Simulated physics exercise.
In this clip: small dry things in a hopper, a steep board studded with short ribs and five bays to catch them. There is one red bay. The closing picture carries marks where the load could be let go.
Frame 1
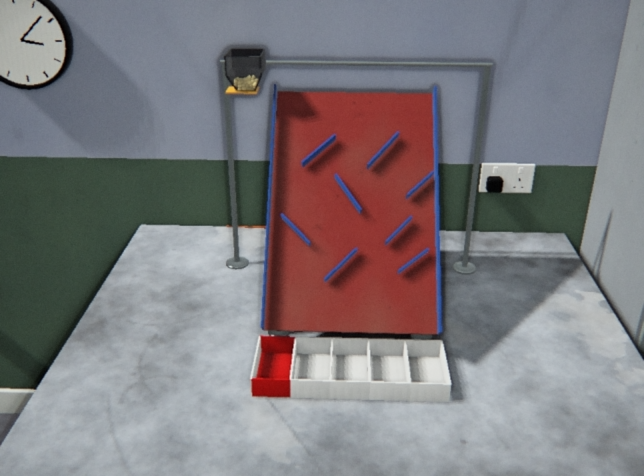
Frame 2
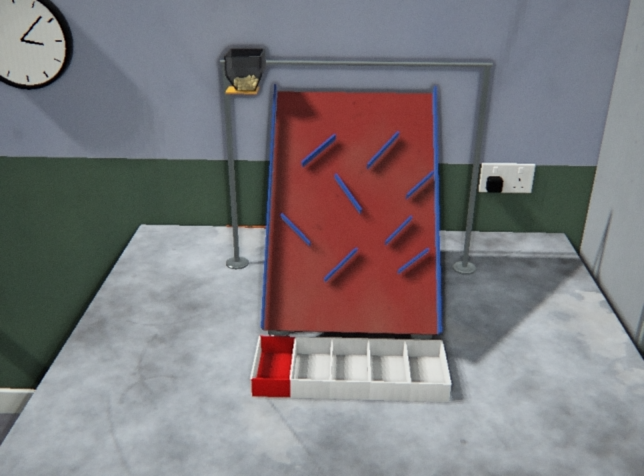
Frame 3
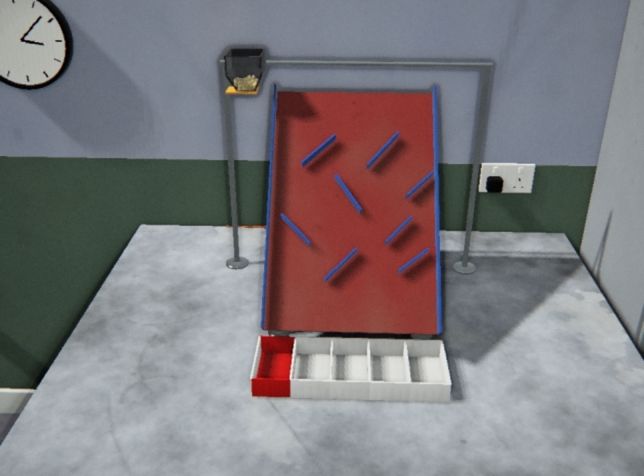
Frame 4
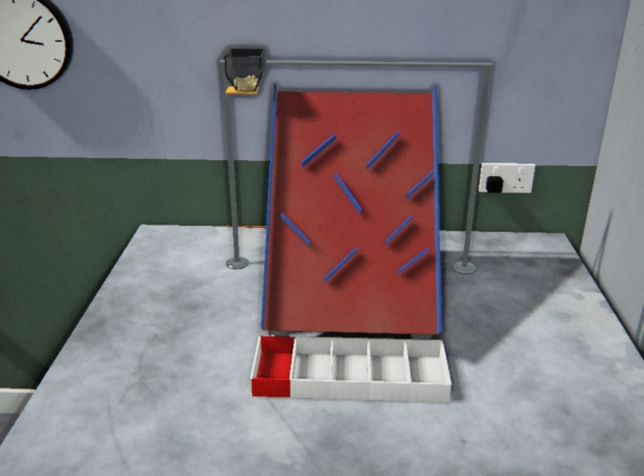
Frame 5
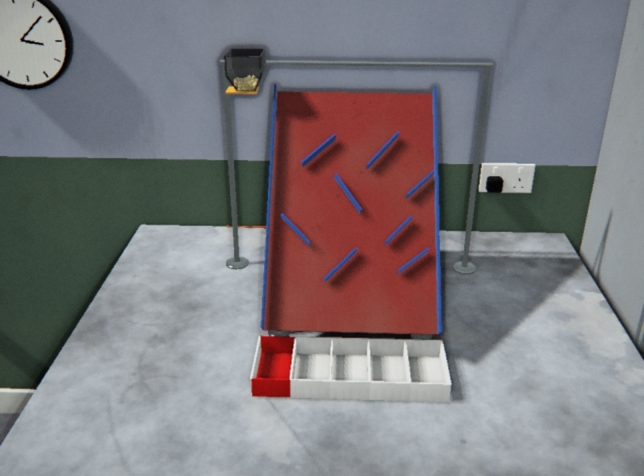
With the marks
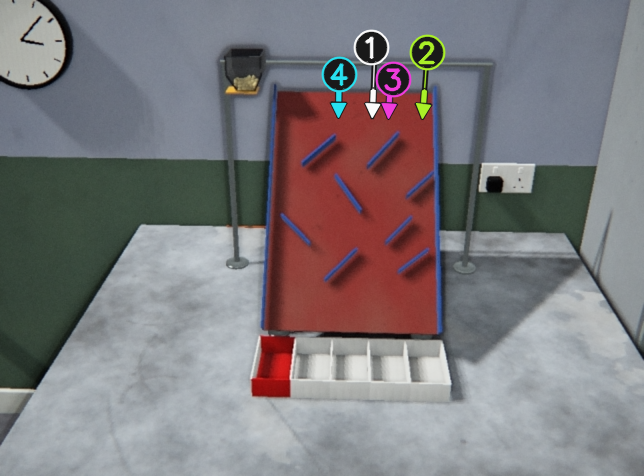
At the start, a small dark hopper holding pale yellowish pieces sits at the upper left of a metal frame, above a steep red board with slanted blue ribs. Five empty bays, the leftmost red and the others white, line its foot, and nothing visibly moves through to the end.
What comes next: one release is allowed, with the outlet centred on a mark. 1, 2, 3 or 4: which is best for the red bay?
4 works best here.
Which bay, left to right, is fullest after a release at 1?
It is the fourth one.
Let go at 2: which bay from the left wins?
The third from the left.
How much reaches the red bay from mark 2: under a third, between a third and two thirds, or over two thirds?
Mark 2 gives under a third.
On the marked copy, mark 1 meets the board at (372, 112); mark 2 meets the board at (422, 113); mark 3 meets the board at (388, 112); mark 4 meets the board at (338, 112).
With 1, none at all in the red bay, all but a few in other bays, a small share outside the box.
With 2, only a few in the red bay, the bulk in other bays, only a few held on the board, close to a quarter outside the box.
With 3, only a few in the red bay, all but a few in other bays, a small share outside the box.
With 4, close to a third in the red bay, close to half in other bays, close to a quarter outside the box.
